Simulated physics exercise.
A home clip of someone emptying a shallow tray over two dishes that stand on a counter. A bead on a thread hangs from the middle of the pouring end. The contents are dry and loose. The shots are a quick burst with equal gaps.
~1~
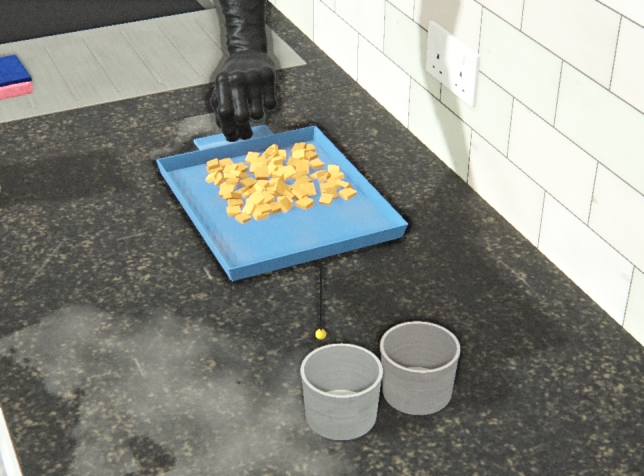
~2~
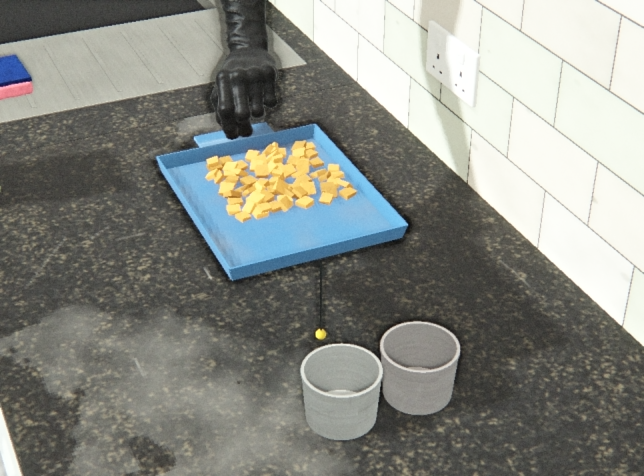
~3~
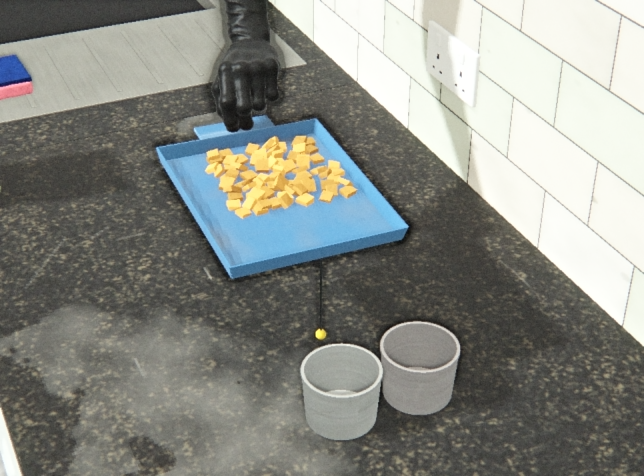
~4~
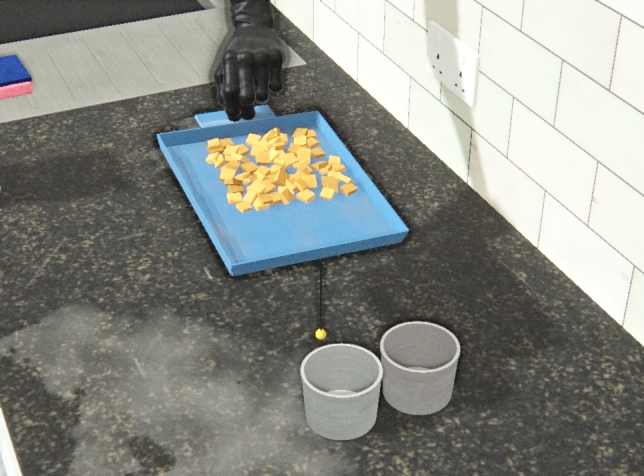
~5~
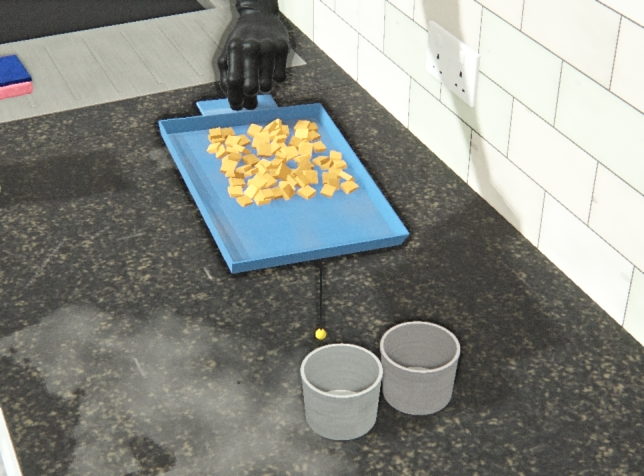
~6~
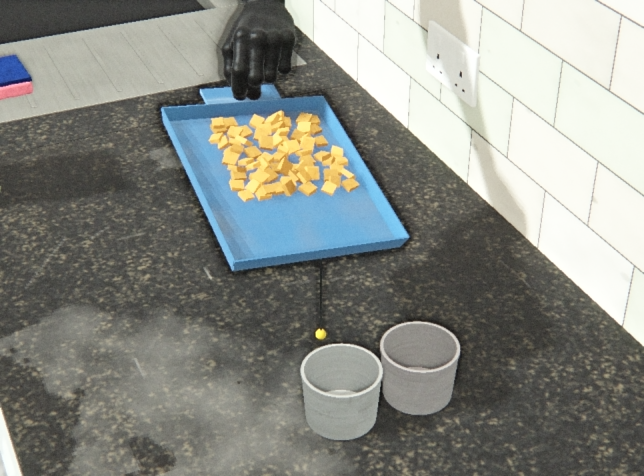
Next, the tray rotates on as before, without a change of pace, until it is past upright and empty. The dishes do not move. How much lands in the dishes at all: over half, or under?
The two hold less than half of the load.
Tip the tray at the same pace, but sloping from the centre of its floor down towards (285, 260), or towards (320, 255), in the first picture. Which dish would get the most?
The first try: Left. The second: The dish on the left.
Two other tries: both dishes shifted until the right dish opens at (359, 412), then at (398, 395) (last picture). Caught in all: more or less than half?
First under half, then below a half.
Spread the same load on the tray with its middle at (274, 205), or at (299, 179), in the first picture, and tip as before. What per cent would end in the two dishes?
About 50 and 30 per cent.
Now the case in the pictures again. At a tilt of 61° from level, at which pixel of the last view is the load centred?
Near (371, 230).
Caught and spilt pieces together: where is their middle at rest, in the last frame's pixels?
Around (391, 369).
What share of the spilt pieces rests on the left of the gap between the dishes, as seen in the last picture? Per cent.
Near 50 %.
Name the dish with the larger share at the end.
Fuller: The right dish.
Shortly afterwards, tray tipped steeply; all but a few on the tray; a little in the air.
Next, tray tipped past a quarter turn; near a third on the tray; only a few in the left dish; near a quarter in the right dish; near a quarter outside both; a little in the air.
Some moments later, tray tipped past a quarter turn; a little in the left dish; near a quarter in the right dish; near two thirds outside both.
In the end, tray tipped past a quarter turn; a little in the left dish; near a quarter in the right dish; near two thirds outside both.
